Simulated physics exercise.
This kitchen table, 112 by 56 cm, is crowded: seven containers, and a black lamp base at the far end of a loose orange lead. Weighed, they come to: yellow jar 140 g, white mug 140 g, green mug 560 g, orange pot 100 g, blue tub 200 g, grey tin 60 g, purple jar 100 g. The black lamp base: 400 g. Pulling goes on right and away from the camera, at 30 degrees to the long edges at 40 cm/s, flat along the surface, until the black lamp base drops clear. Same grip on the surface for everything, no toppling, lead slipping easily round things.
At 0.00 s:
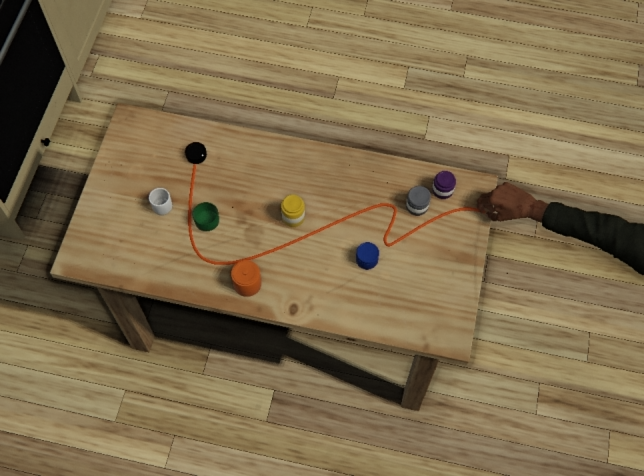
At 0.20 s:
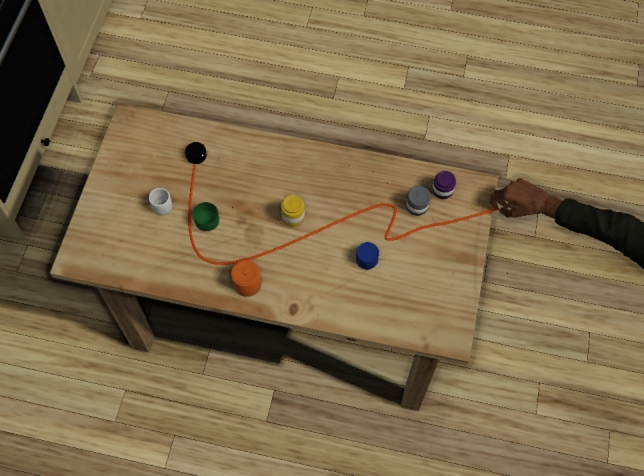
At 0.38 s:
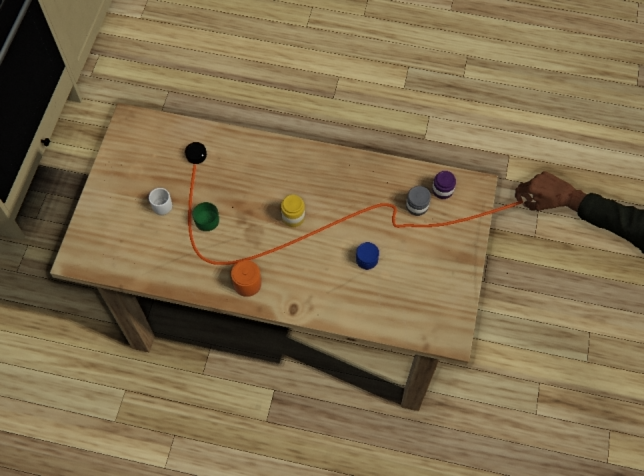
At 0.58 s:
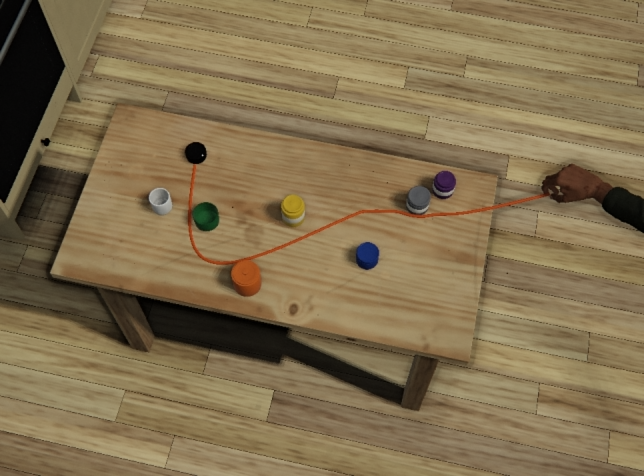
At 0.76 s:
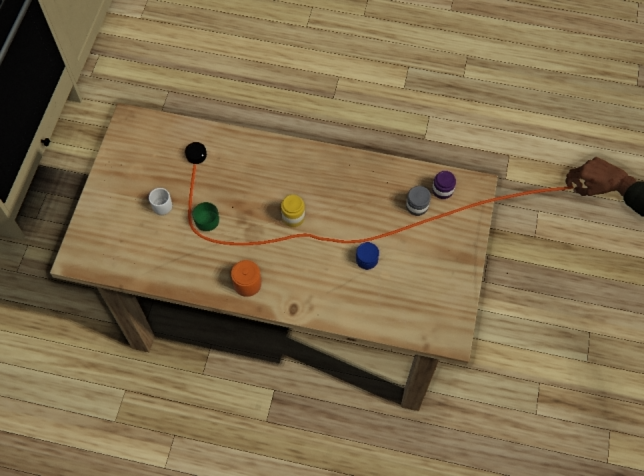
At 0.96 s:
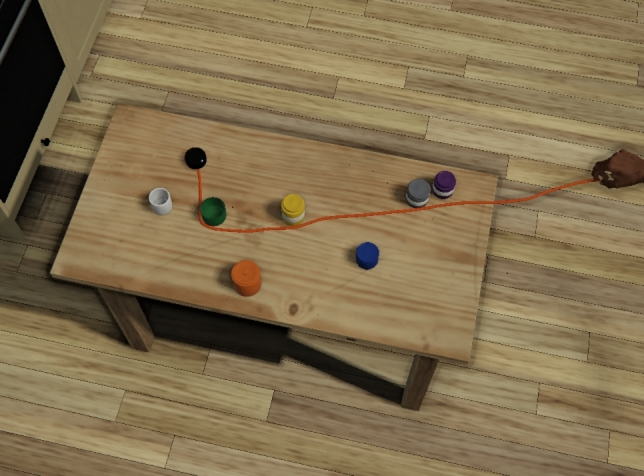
A hand pulls an orange cord rightward, straightening it before the black object shifts slightly.
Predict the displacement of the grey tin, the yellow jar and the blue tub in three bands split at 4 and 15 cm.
The grey tin shifts a middling way, the yellow jar shifts a middling way, the blue tub barely shifts.
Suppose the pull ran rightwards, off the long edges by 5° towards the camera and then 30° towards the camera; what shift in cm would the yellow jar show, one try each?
First try roughly 1 cm, second try roughly 0 cm.
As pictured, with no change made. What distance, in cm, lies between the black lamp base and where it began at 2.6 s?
Around 48 cm from where it began.
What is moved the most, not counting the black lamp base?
The one in question is the green mug.
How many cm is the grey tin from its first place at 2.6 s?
Some 5 cm.
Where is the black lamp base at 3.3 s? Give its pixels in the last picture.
Pixel estimate: Close to (465, 194).
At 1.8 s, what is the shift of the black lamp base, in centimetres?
It is around 26 centimetres away from its start by then.
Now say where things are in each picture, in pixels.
In the first picture, shows, lamp base (195, 151); grey tin (419, 196); yellow jar (293, 203); blue tub (368, 252); lead through (399, 240) (351, 216) (250, 258) (190, 217); 0 cm pulled.
In the second picture, shows, lead through (394, 219) (250, 258); 4 cm pulled.
In the third picture, shows, lead through (394, 219) (250, 258); 11 cm pulled.
In the fourth picture, shows, lead through (410, 215) (251, 258); 19 cm pulled.
In the fifth picture, shows, lead through (437, 217) (272, 241); 26 cm pulled.
In the sixth picture, shows, lamp base (195, 156); grey tin (419, 188); yellow jar (293, 202); blue tub (368, 252); lead through (510, 201) (403, 211) (296, 227) (201, 222); 34 cm pulled.
By 1.8 s the black lamp base has slid 26 cm, and the shifts are, green mug 13 cm, yellow jar 7 cm, grey tin 5 cm.
By 2.6 s the black lamp base has slid 48 cm, and the shifts are, green mug 13 cm, yellow jar 7 cm, grey tin 5 cm.
By 3.3 s the black lamp base has slid 76 cm, and the shifts are, green mug 13 cm, grey tin 7 cm, yellow jar 7 cm, purple jar 4 cm.
By 3.9 s the black lamp base is off the top, and the shifts are, green mug 13 cm, grey tin 7 cm at (424, 173), yellow jar 7 cm at (296, 182), purple jar 4 cm, blue tub 0 cm at (368, 252).
